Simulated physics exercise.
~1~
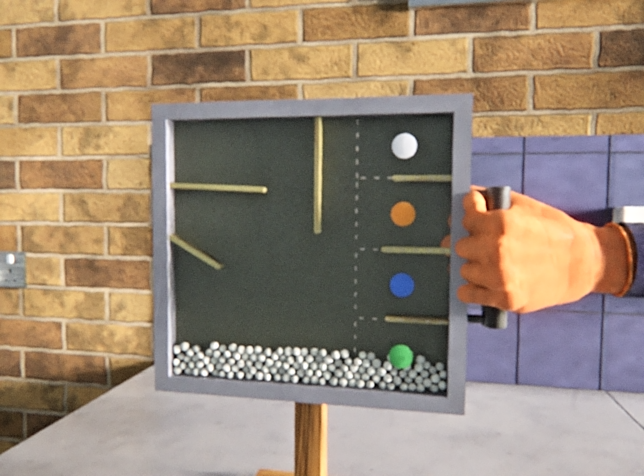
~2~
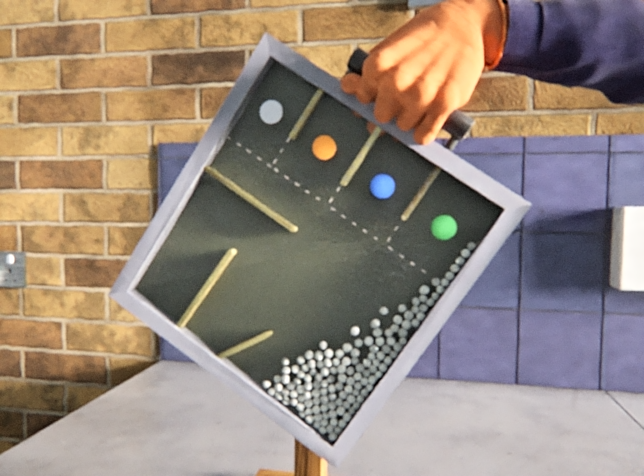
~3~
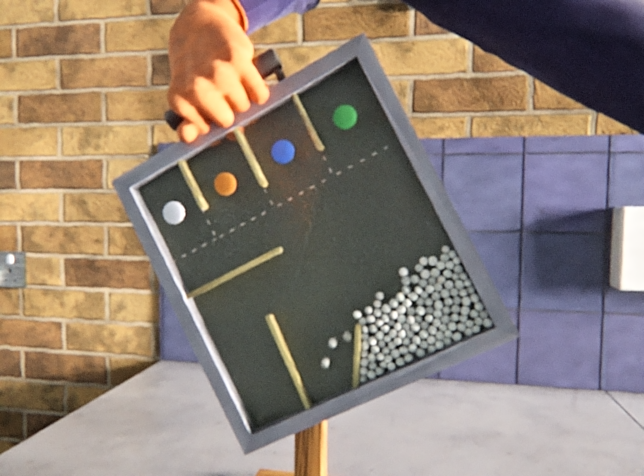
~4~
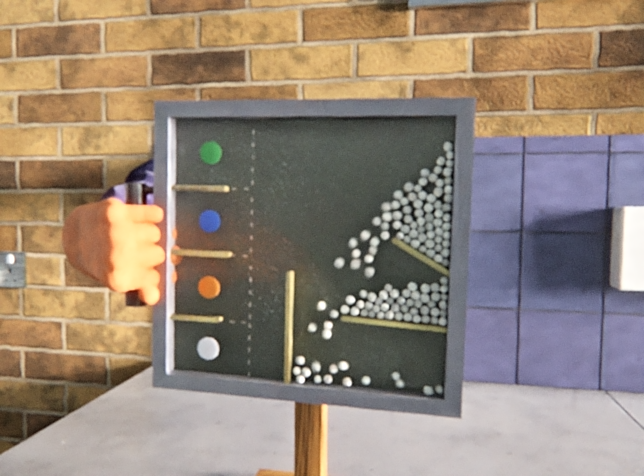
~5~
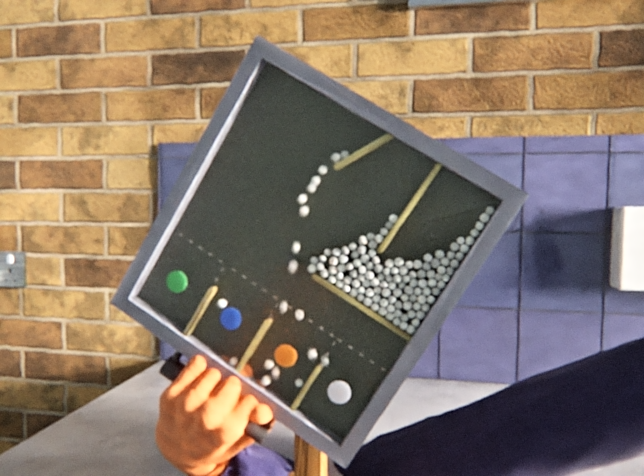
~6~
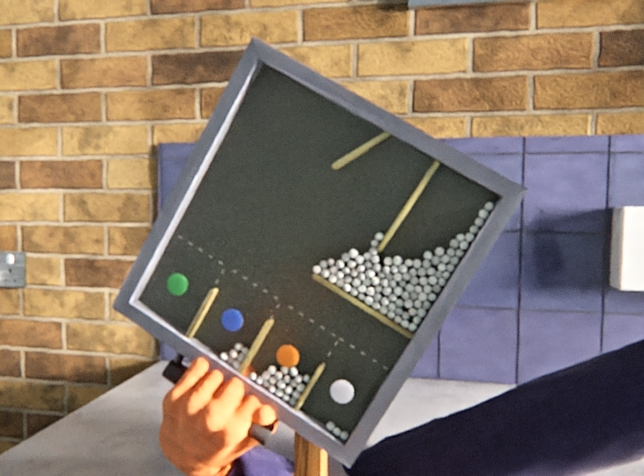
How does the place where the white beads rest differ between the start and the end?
At the start the beads lie in a low layer along the bottom of the upright case. At the end most are heaped higher up and further right, held on an inner bar of the tilted case, with a few down among the pockets.
